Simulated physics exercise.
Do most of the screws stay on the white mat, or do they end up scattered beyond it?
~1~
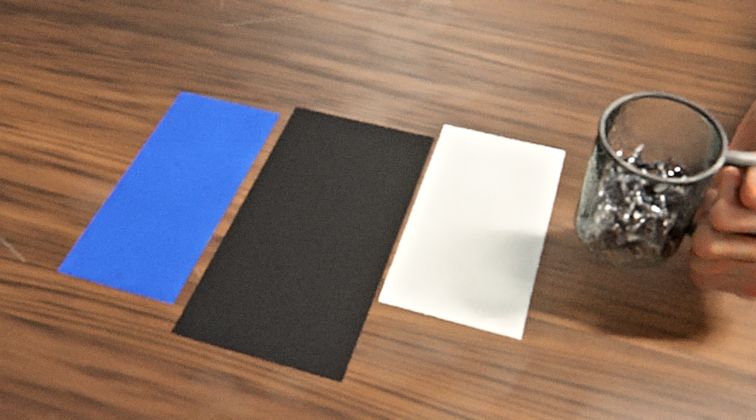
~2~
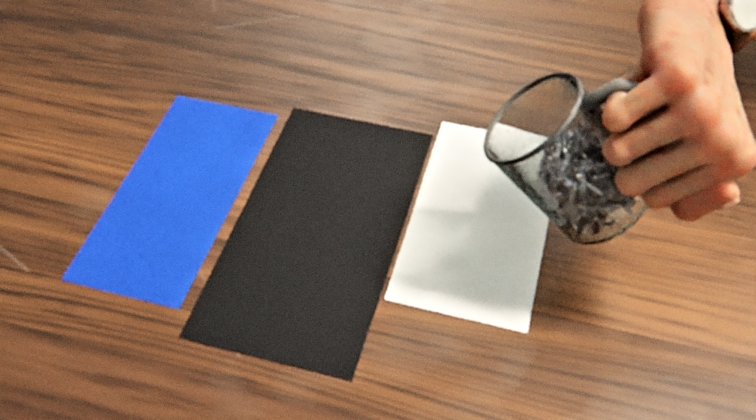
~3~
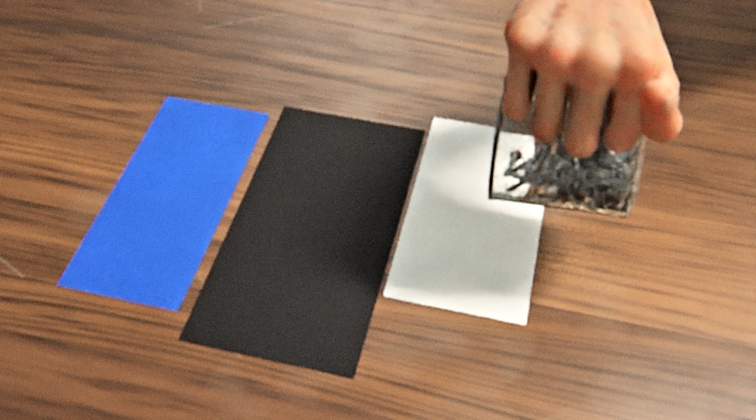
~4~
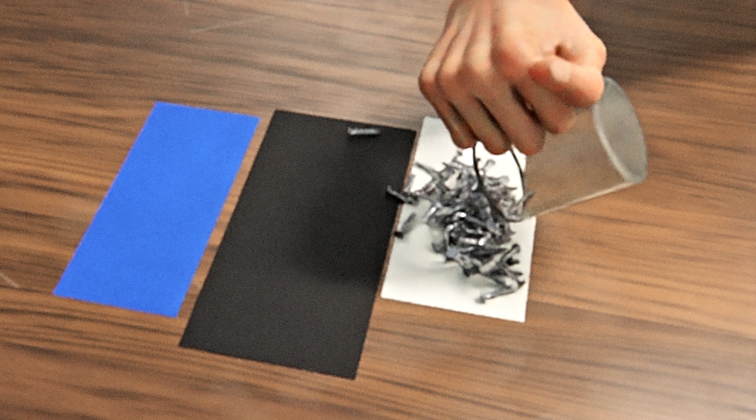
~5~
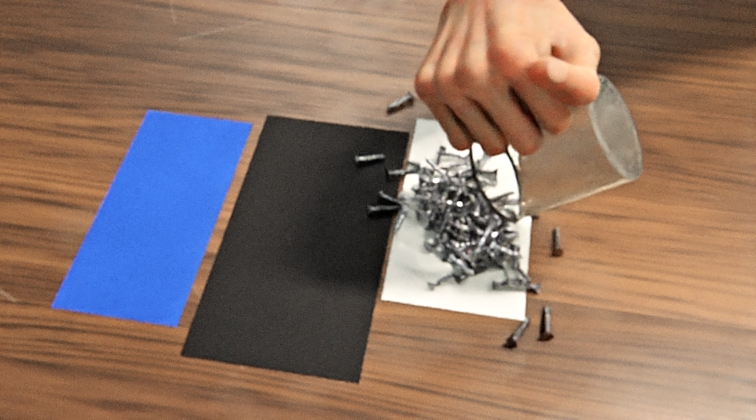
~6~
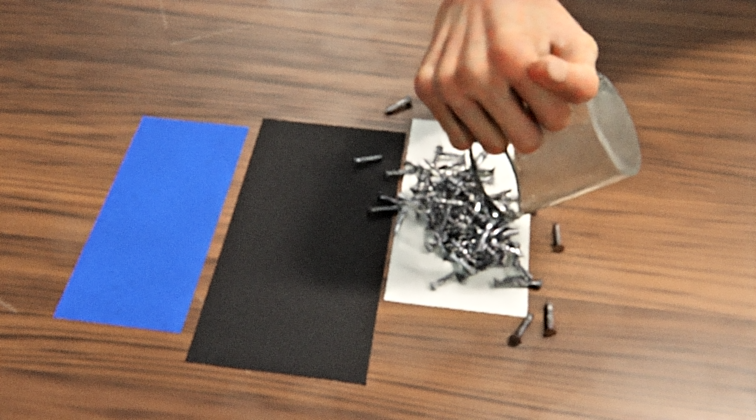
Most of the screws stay heaped on the white mat. Only a few end up on the black mat and the bare table, and none reach the blue mat.
